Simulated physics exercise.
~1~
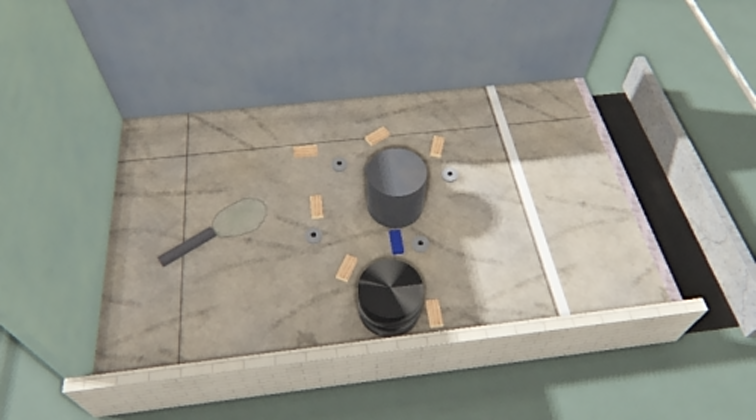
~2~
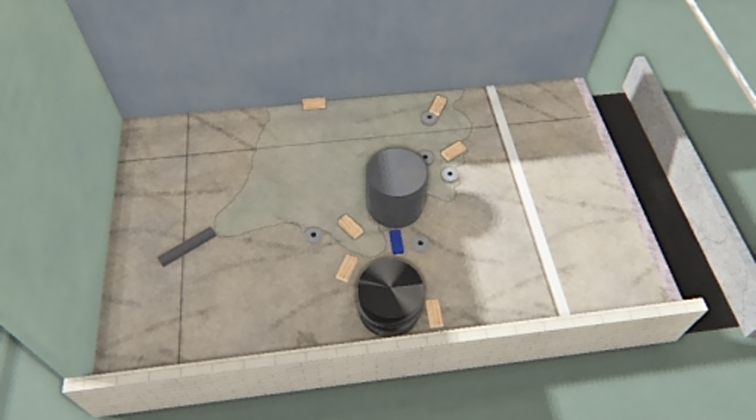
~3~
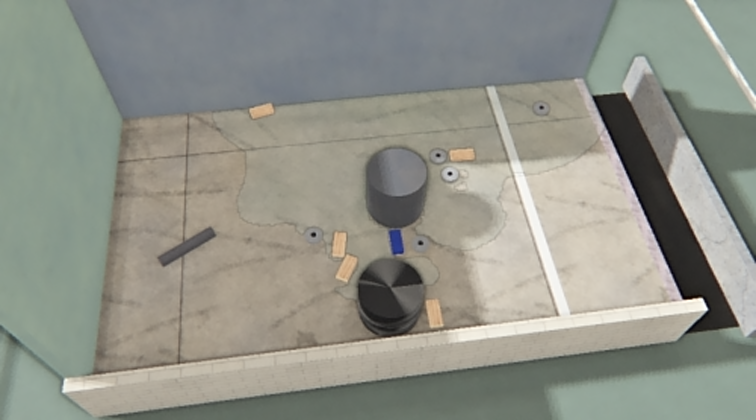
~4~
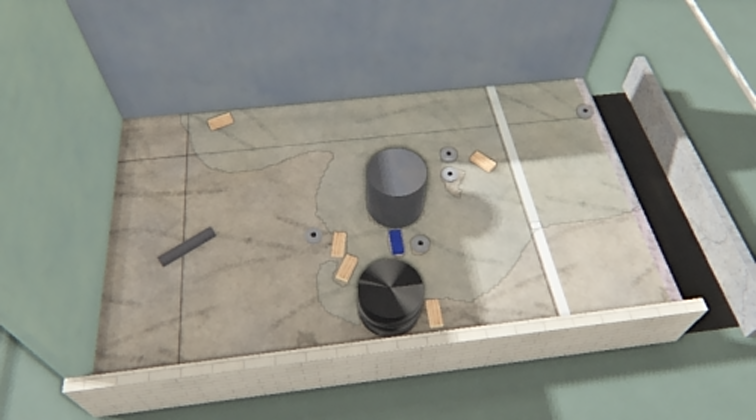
In a walled wash-down bay, water spread from the left around two dark round objects and across the floor, shifting some tan blocks and carrying a small grey lid past the white stripe to the far right, while the blue block stayed put, short of it.
